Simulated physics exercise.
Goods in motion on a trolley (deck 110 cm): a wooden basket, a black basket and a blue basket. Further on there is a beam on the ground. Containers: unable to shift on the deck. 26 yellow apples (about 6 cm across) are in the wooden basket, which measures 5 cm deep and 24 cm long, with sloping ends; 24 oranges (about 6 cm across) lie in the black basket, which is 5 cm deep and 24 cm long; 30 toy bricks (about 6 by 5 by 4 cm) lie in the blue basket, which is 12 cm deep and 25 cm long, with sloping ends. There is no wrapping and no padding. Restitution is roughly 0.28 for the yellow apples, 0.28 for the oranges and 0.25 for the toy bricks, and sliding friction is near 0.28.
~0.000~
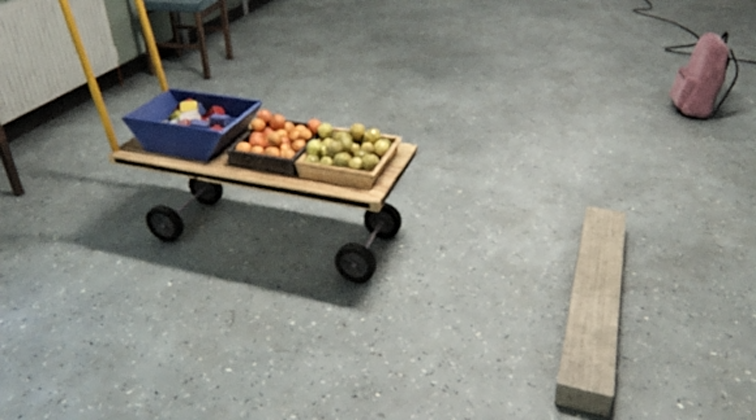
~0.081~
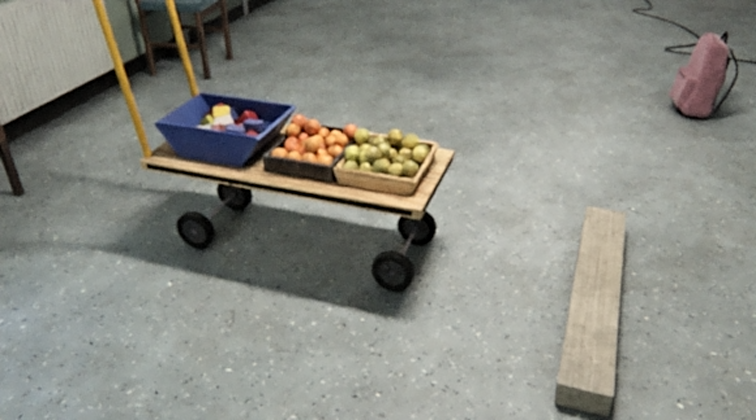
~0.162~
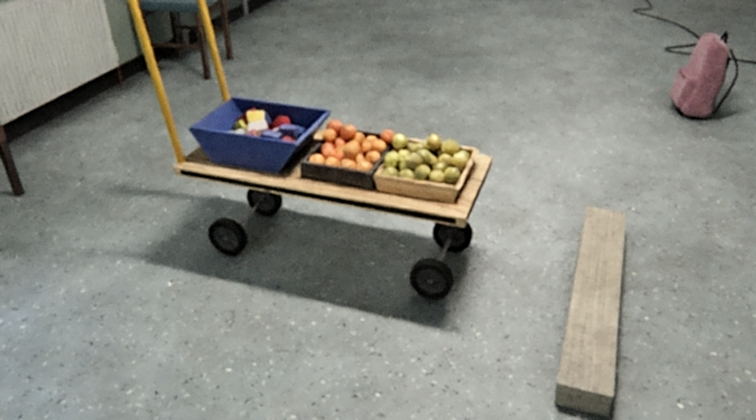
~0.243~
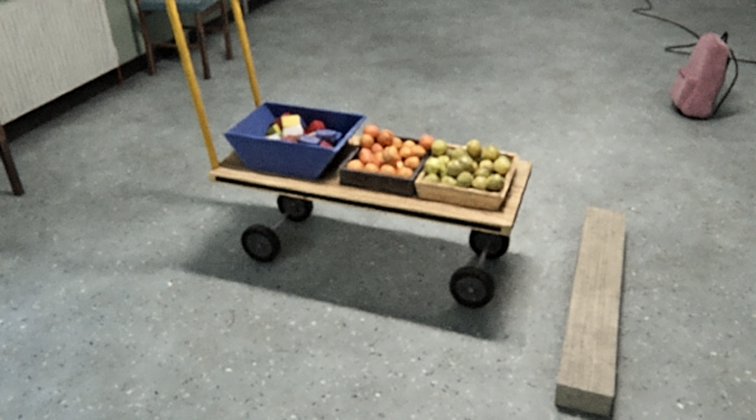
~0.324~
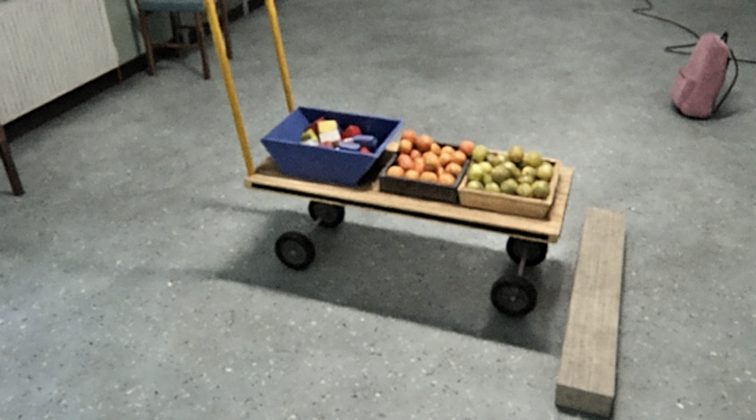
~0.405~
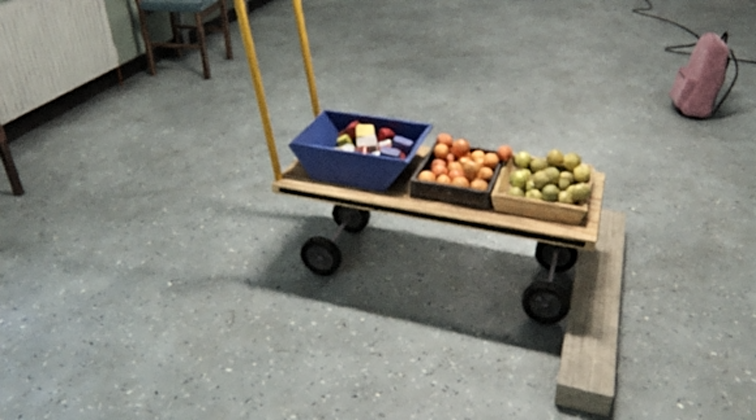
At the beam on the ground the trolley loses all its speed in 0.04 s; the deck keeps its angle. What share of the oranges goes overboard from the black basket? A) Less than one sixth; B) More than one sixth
The answer is B.
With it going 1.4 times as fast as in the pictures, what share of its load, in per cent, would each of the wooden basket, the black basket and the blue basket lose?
Wooden basket 50, black basket 20, blue basket 20 per cent.
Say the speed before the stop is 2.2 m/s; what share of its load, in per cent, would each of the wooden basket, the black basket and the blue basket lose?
Then the wooden basket sheds 40 per cent of its load, the black basket 20 per cent, and the blue basket 10 per cent.
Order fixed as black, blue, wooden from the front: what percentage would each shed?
Wooden basket 10 %, black basket 20 %, blue basket 10 %.
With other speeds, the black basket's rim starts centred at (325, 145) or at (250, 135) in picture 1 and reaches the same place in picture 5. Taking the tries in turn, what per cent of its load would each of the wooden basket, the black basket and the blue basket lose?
Wooden basket 10 then 40, black basket 10 then 20, blue basket 0 then 10 per cent.
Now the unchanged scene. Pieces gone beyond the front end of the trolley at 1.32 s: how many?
Around 6.
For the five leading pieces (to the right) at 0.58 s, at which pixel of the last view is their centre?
Mean position approx. (604, 195).
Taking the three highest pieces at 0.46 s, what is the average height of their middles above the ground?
56 cm.
After 0.46 s, wooden basket 25 in, 1 out, black basket 23 in, 1 out and blue basket 30 in, 0 out.
After 0.58 s, wooden basket 21 in, 5 out, black basket 20 in, 4 out and blue basket 29 in, 1 out.
After 0.81 s, wooden basket 19 in, 7 out, black basket 18 in, 6 out and blue basket 28 in, 2 out.
Final count (at 1.32 s), wooden basket 19 in, 7 out, black basket 18 in, 6 out and blue basket 28 in, 2 out. Asked share, 6 of 24, 25 per cent.
